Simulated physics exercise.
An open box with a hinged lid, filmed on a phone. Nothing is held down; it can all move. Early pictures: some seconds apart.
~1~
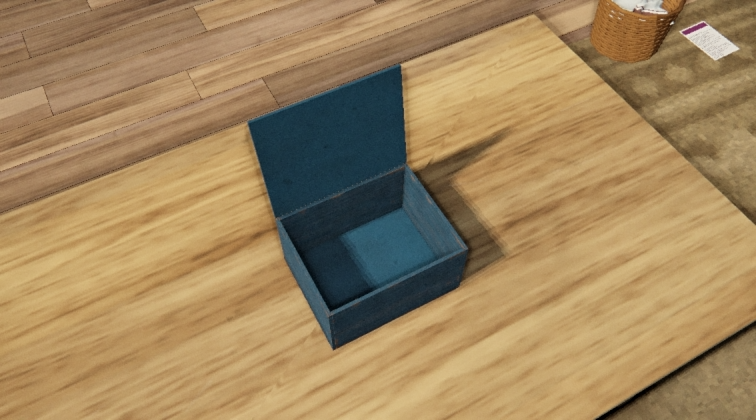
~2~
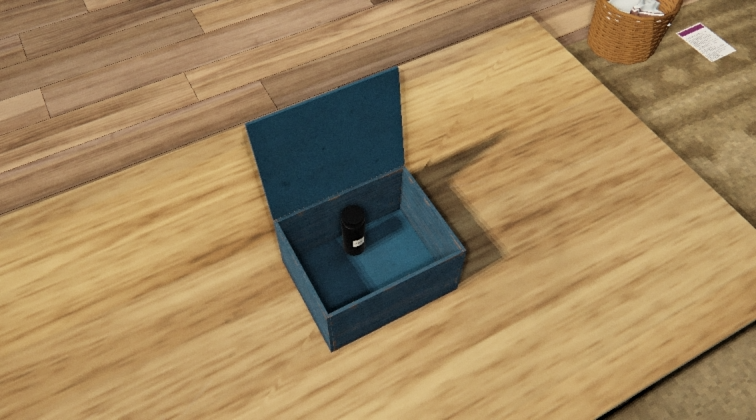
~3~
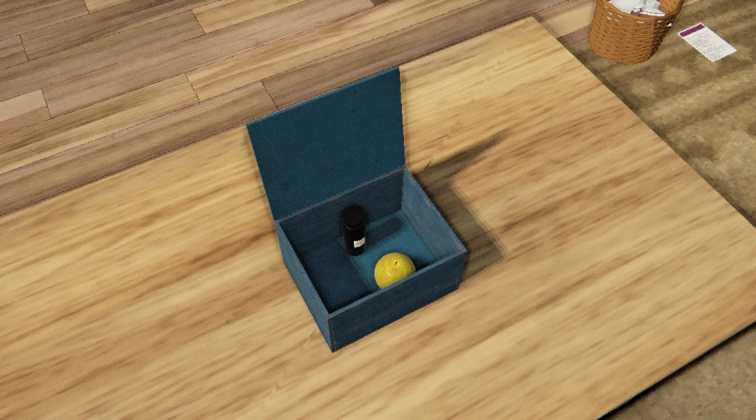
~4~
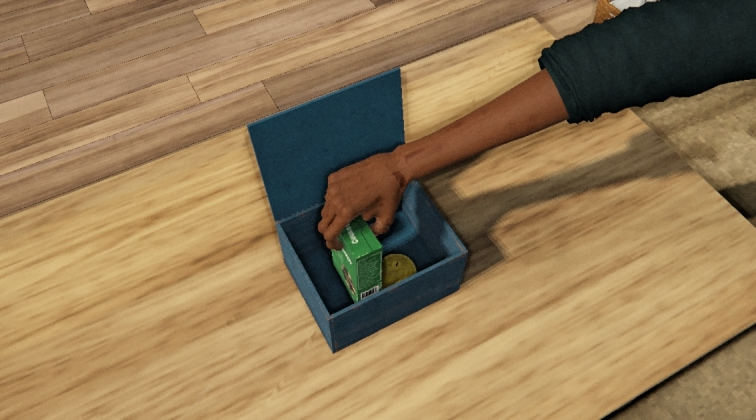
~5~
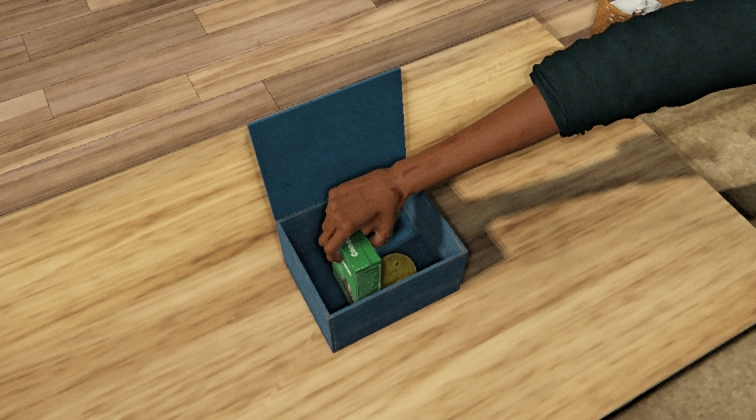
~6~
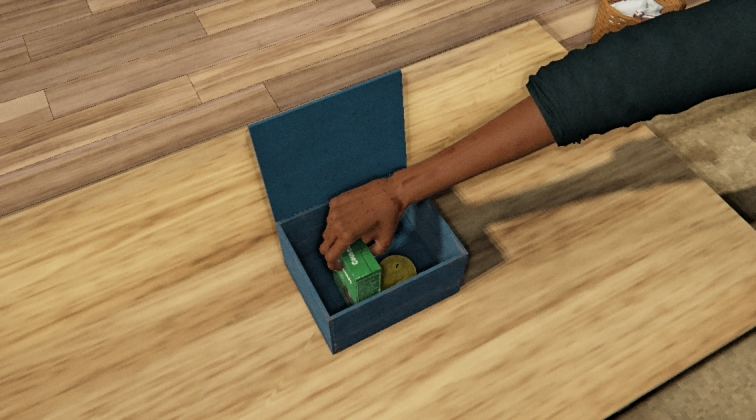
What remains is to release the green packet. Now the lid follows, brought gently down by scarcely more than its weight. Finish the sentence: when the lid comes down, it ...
... cannot close.
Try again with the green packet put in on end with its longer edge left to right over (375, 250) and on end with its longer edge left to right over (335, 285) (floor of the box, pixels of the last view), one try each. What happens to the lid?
Try one: Lid left up; try two: Lid left up.
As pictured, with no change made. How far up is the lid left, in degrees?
About 25° above the rim.
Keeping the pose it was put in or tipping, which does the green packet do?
By the end the green packet has kept its angle.
Then, 1.20 s on from there, lid starting down.
Then, 1.60 s on from there, lid 58° above the rim.
Then, 1.80 s on from there, lid 32° above the rim.
In the end, lid 24° above the rim; all 3 unmoved. At the end, from the last picture's camera, green packet near (356, 275).
